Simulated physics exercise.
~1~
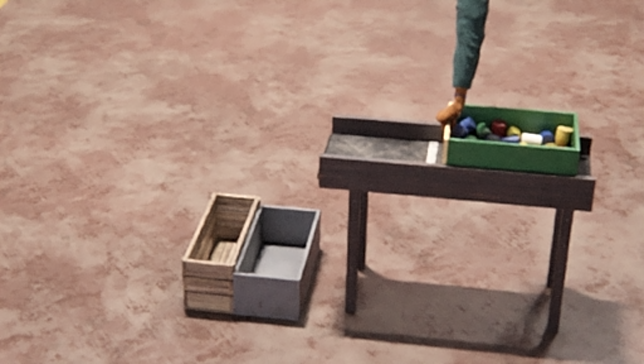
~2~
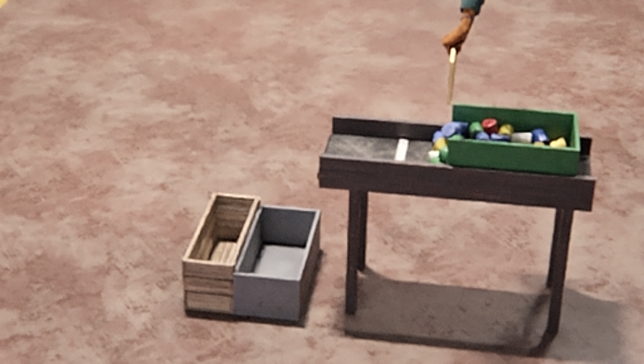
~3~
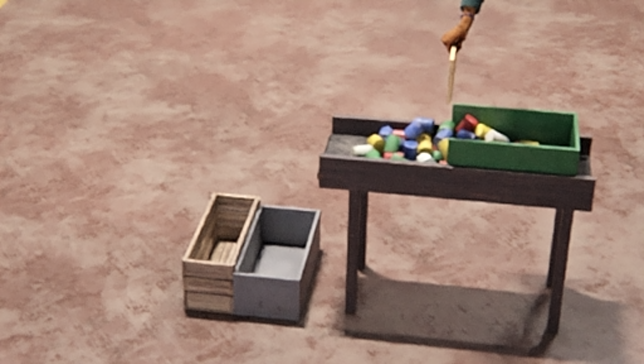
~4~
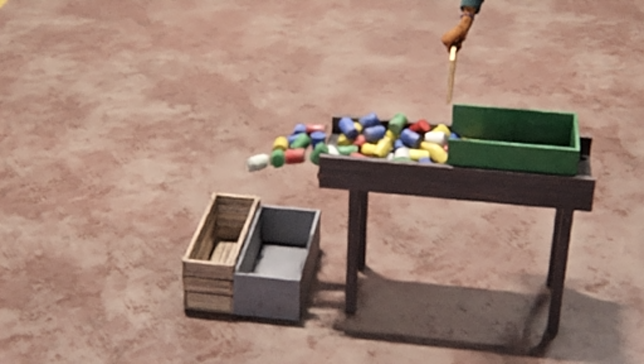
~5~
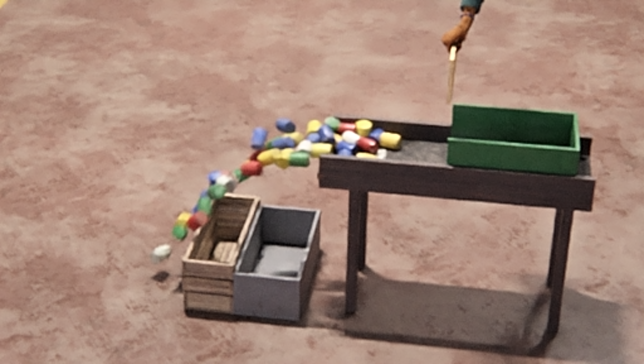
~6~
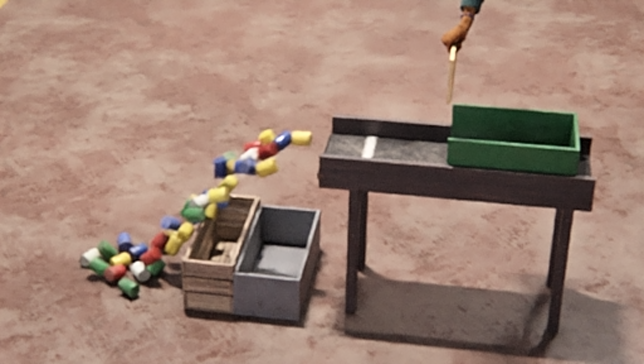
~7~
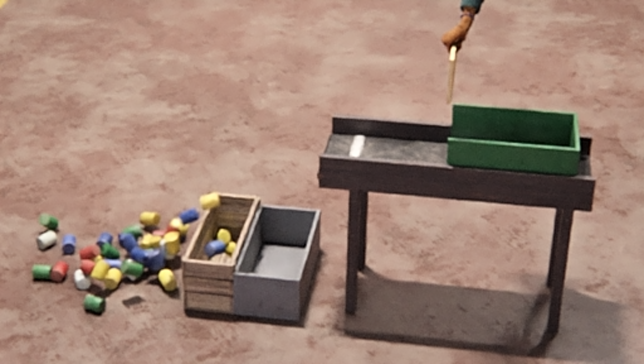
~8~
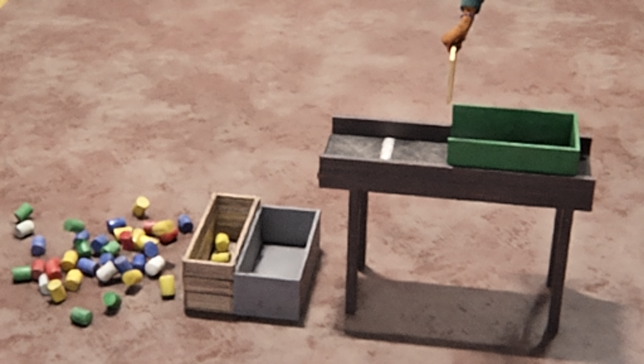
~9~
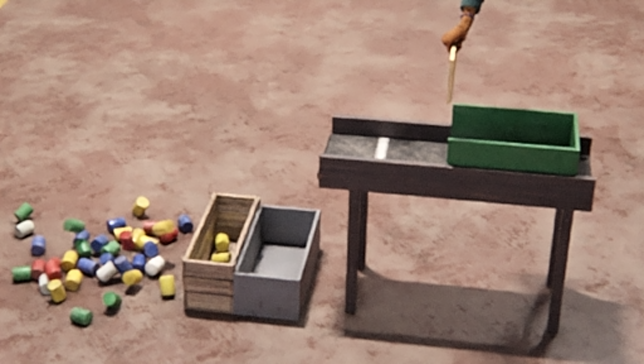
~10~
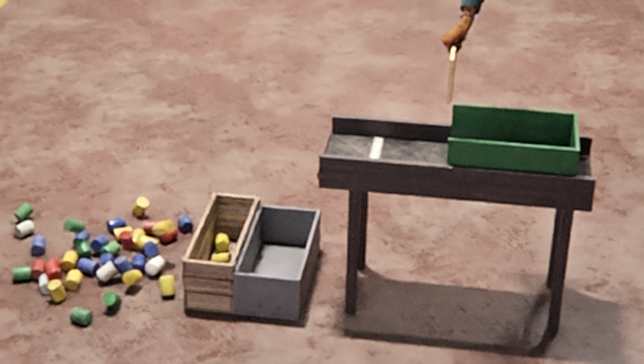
To begin with, a gloved hand holds a gate at the edge of a green pen full of small colourful jars on a dark raised belt, with a wooden tote and a grey tote on the ground to the left. The hand lifts the gate, and the jars spill out and ride leftward along the belt. They stream off its end in a long arc, passing over the grey tote. Most clear the wooden tote too, tumbling across the ground beyond it. Finally, the scattered jars lie still, with only a few in the wooden tote and the grey one empty.
